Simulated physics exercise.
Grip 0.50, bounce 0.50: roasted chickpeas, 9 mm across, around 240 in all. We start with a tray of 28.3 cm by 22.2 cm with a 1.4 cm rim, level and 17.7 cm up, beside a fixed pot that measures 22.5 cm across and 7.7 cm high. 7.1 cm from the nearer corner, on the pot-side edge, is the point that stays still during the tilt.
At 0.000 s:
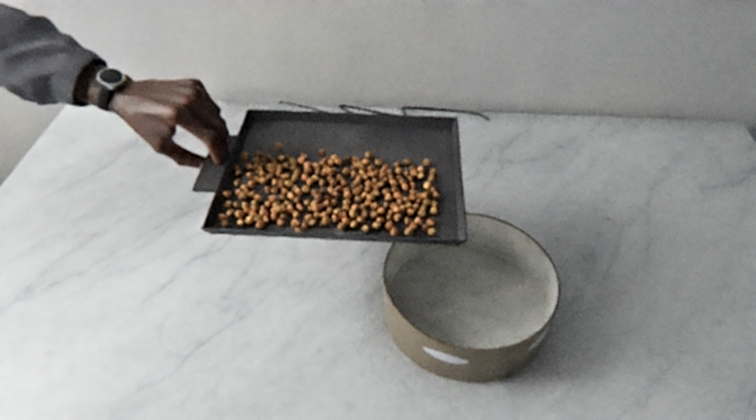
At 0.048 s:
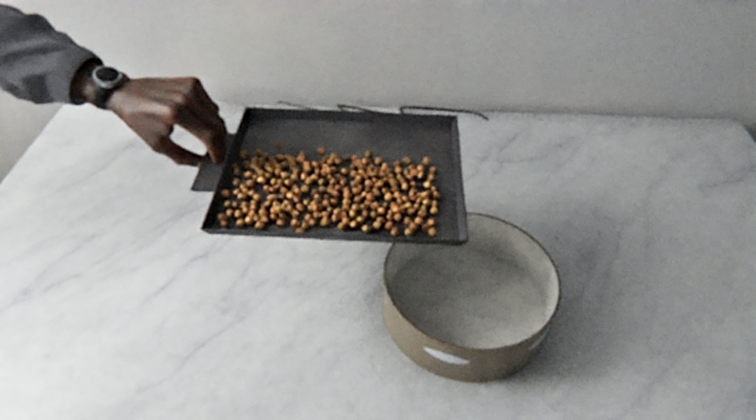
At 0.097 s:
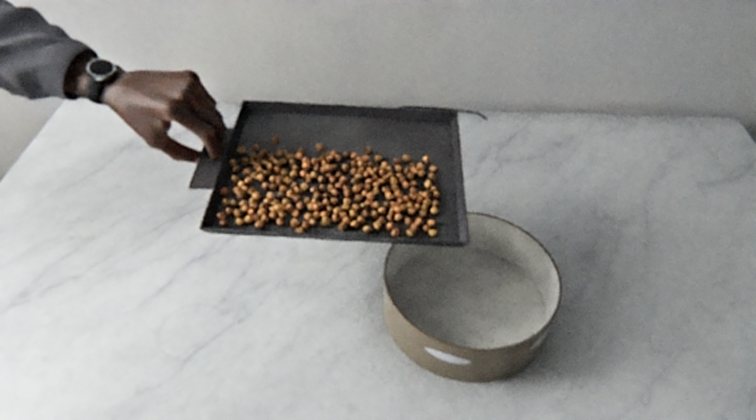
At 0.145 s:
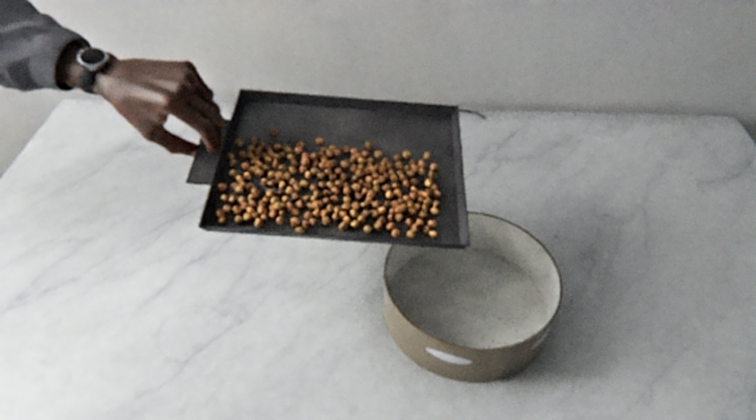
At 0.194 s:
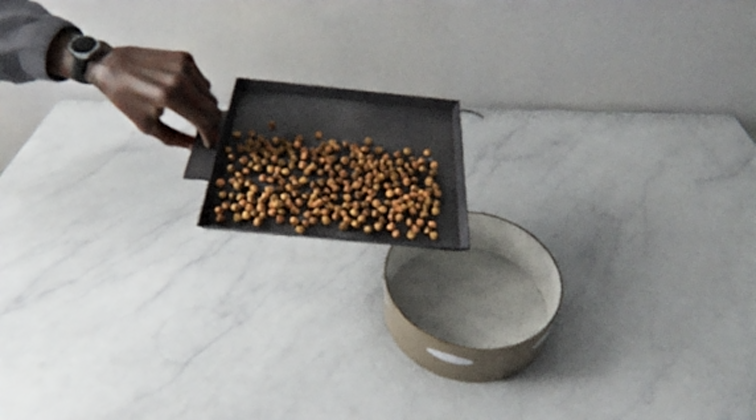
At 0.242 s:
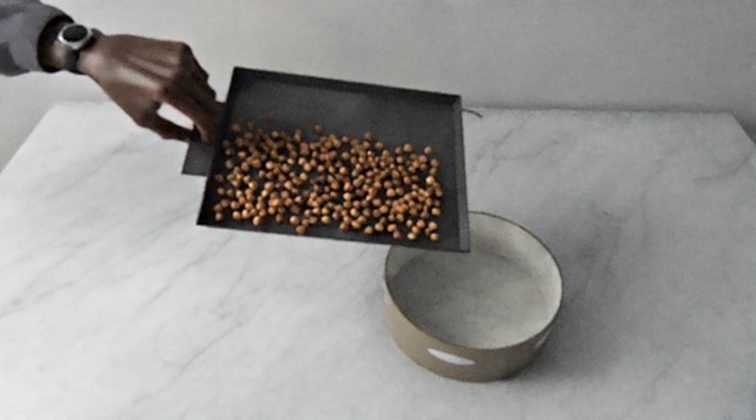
A hand gradually tilts a dark tray of roasted chickpeas rightward above a round pot.
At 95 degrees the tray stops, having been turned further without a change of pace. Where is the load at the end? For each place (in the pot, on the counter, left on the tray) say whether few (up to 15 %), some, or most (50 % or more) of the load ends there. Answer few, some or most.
Pot: Most; counter: Some; tray: Few.
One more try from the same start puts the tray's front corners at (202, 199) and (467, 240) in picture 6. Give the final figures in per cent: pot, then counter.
Pot 100 % / counter 0 %.
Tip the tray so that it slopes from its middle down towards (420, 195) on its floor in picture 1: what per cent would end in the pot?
That comes to around 100 per cent.
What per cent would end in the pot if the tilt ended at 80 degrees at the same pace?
Near 70 %, then.
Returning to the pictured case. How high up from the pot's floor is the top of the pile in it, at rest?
I'd say near 2.0 centimetres.
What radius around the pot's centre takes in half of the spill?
I'd say around 16 centimetres.
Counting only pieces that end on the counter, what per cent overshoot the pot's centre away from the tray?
About 0 per cent.
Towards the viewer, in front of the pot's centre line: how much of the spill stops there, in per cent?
Roughly 100 per cent.
Then, at 0.68 s, tilt 53 degrees; the tray holds 100 %, the pot 0 %.
After 0.98 s, tilt 79 degrees; the tray holds 55 %, the pot 20 %.
Then, at 1.37 s, tilt 95 degrees; the tray holds 0 %, the pot 70 %.
At rest (1.8 s), pot 70 %, counter 30 %, tray 0 %.
